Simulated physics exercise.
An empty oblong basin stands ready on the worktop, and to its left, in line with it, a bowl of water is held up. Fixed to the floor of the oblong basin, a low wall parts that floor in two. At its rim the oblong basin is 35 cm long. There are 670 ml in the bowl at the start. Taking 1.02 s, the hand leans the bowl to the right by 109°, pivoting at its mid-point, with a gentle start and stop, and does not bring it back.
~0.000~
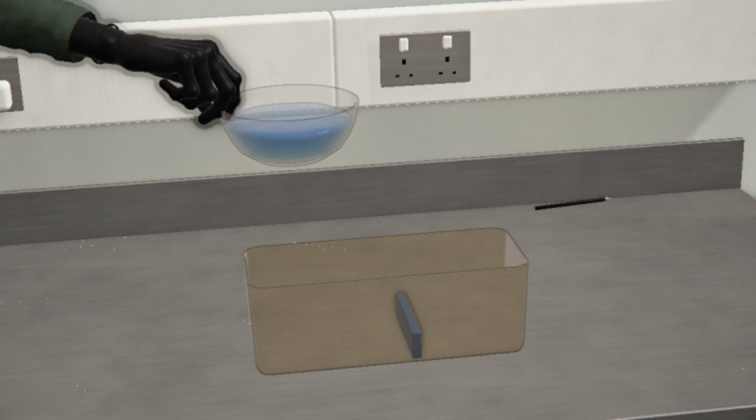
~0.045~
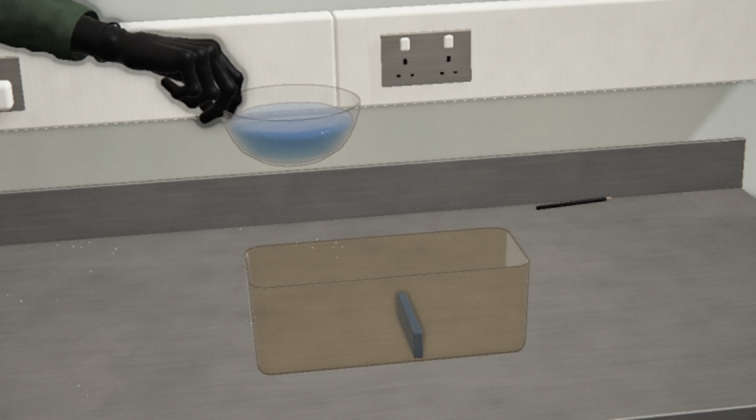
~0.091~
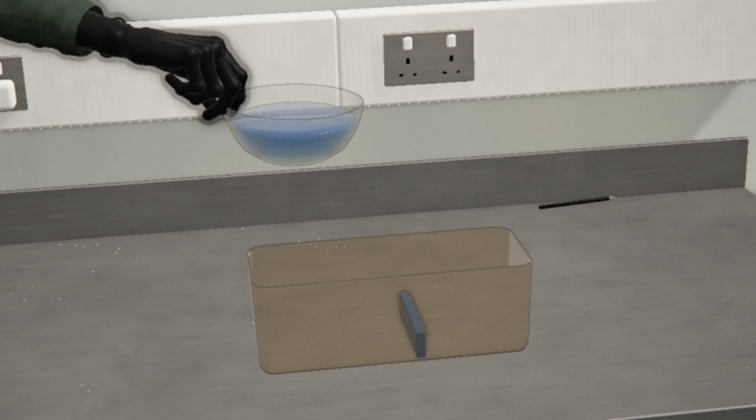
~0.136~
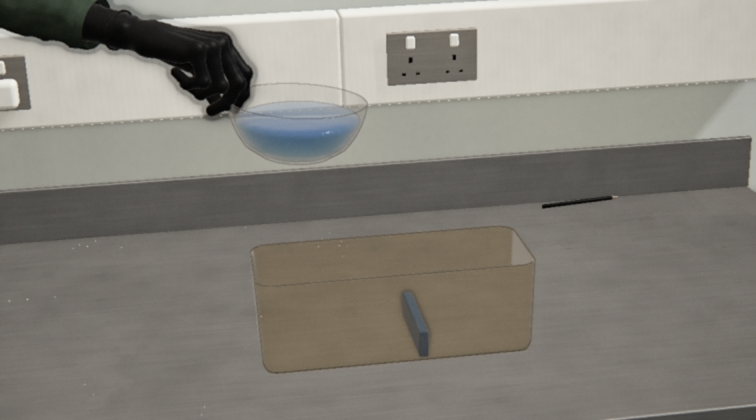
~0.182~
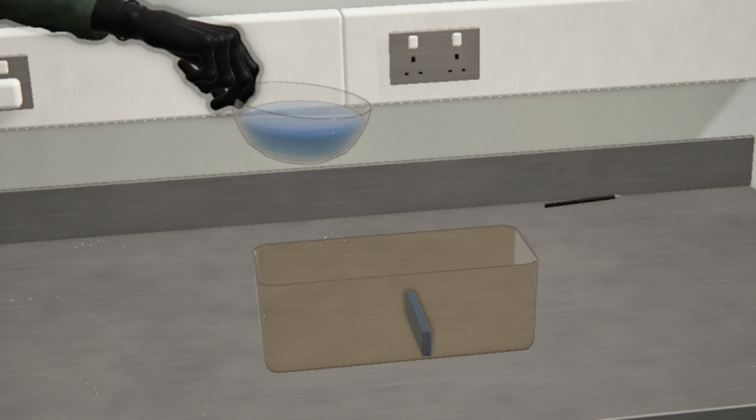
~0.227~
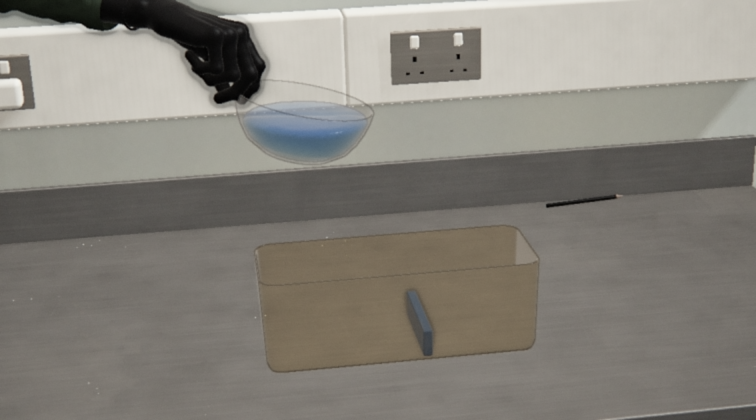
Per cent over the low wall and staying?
55 per cent.
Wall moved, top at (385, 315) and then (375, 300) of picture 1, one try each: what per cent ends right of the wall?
One try each: Around 70 percent and then around 85 percent.
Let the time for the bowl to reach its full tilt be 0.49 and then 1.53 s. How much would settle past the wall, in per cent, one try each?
In order, 35 and 60 per cent.
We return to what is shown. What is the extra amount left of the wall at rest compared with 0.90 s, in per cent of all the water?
5 %.
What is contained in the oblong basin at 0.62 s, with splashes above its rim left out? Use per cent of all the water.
I'd put it near 16 percent.
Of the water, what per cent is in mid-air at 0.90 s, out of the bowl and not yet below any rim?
Something like 7 per cent of the total.
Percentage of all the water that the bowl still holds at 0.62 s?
I'd estimate some 34 % remains.
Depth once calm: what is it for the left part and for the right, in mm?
On the left it stands about 12 mm, on the right about 20 mm.
By 0.62 s the tilt is 72° and 34 per cent is still to pour, 4 is left of the wall and 13 right of it.
By 0.90 s the tilt is 105° and 0 per cent is still to pour, 38 is left of the wall and 54 right of it.
By 1.20 s the tilt is 109° and 0 per cent is still to pour, 44 is left of the wall and 55 right of it.
By 1.52 s the tilt is 109° and 0 per cent is still to pour, 44 is left of the wall and 55 right of it.
At rest 44 per cent lies left of the wall, 55 right of it and 1 outside.
